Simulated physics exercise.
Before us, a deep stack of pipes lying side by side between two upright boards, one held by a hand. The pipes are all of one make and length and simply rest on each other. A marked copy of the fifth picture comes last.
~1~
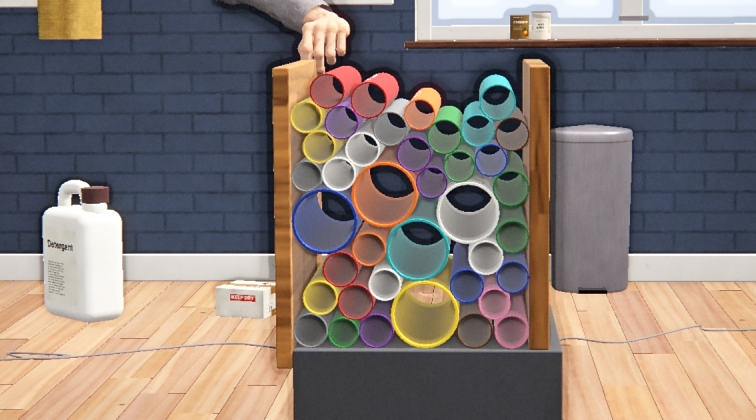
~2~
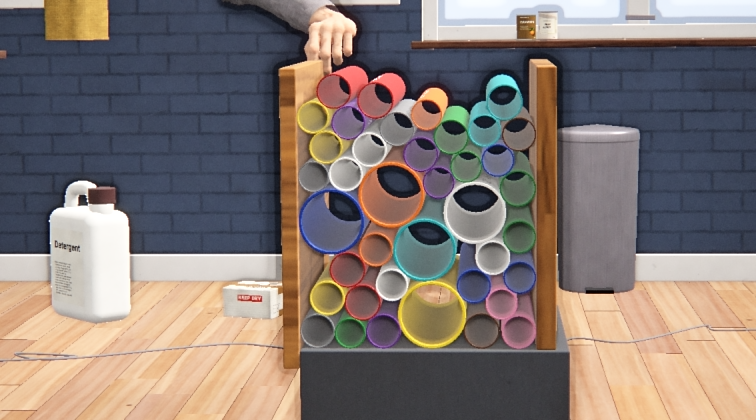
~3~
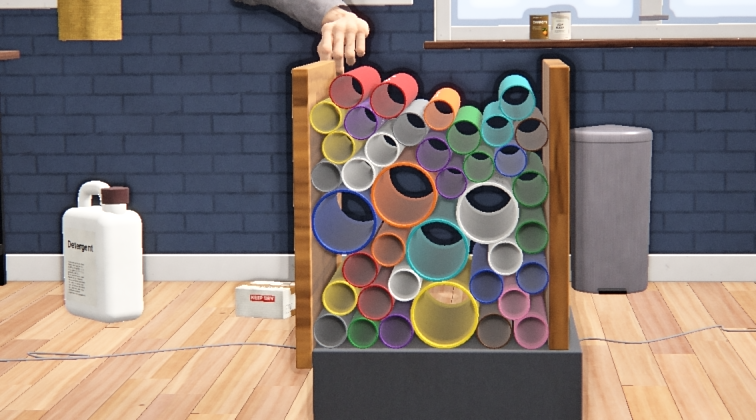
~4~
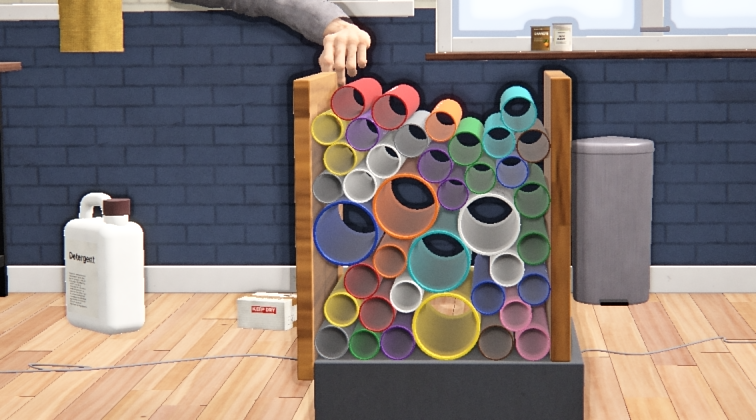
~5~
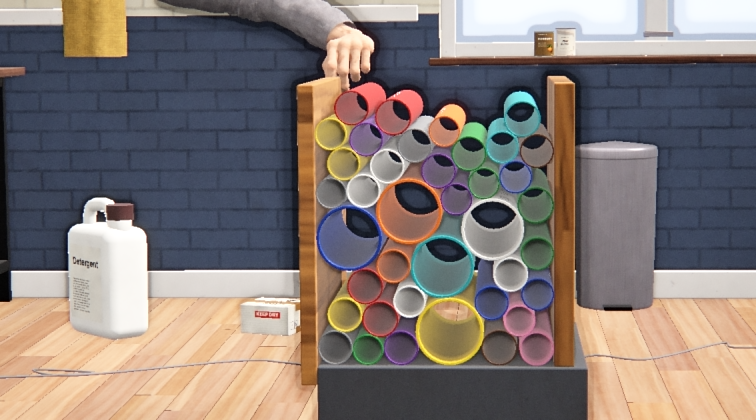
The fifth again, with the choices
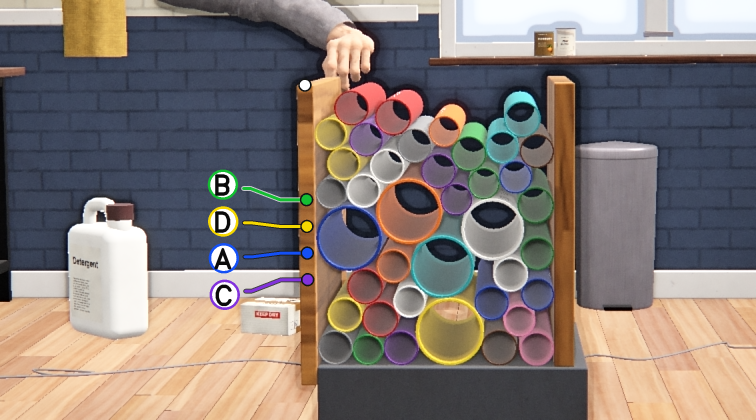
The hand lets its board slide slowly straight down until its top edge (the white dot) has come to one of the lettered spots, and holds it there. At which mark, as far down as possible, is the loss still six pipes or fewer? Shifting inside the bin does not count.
No lower than B.
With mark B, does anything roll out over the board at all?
Yes, at B.
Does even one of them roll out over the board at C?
At C: Yes.
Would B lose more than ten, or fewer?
At B, fewer than ten.
On the copy, A at (308, 253); B at (307, 200); C at (308, 279); D at (307, 227); the white dot at (305, 85).
On B. First, top of the board (315, 139).
Then, top of the board (315, 198).
Finally, top of the board (315, 199), two out over the board.
By contrast, A seven out over the board; C more than six out over the board; D more than six out over the board.
